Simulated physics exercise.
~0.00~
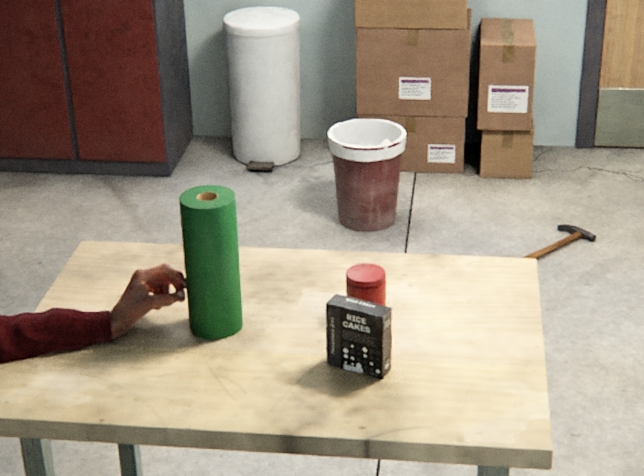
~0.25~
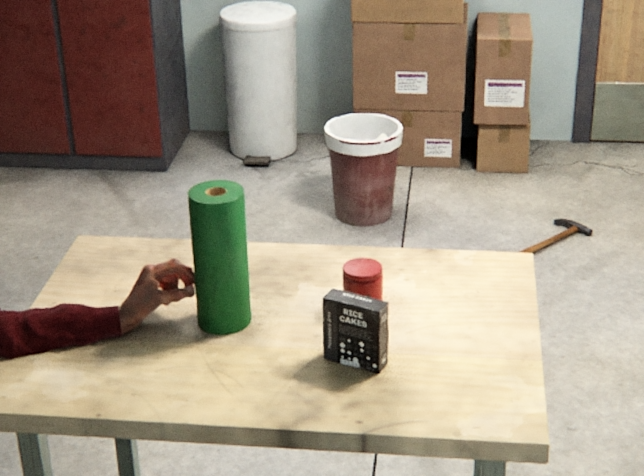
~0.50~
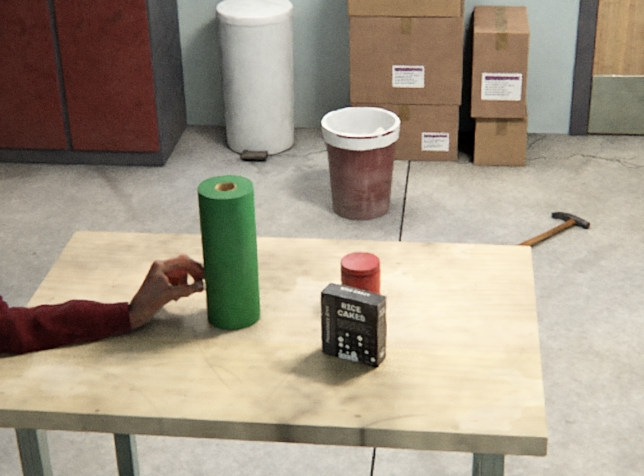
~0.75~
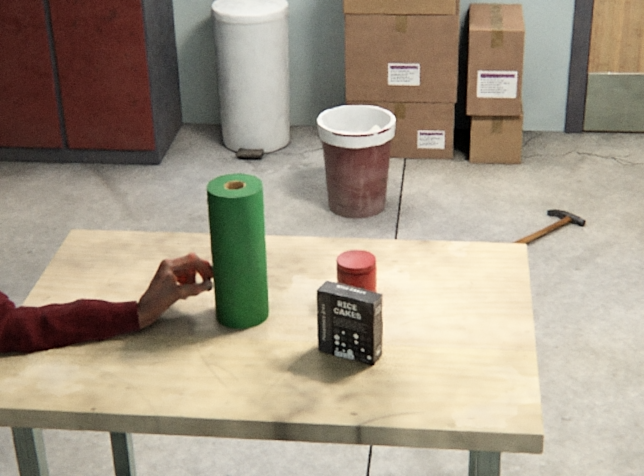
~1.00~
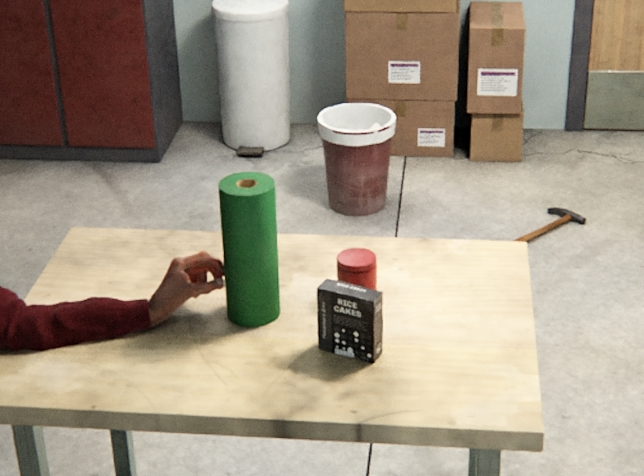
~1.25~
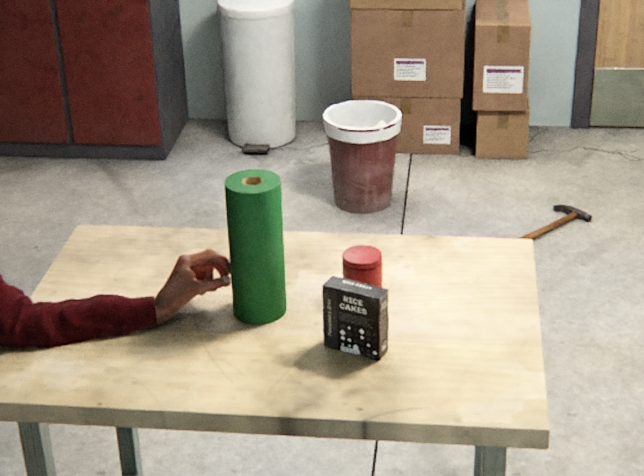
In a storage room with a concrete floor, a slightly swaying camera looks down on a pale wooden table. A tall green roll stands left of centre, with a black packet to its right and a red jar just behind the packet. Beyond are a red cabinet, a white bin, a red and white bucket, stacked cardboard boxes and a hammer on the floor. A hand in a dark red sleeve, reaching from the left, pushes the roll gently rightward. It slides a short way upright and stops short of the packet, leaving all three things standing.
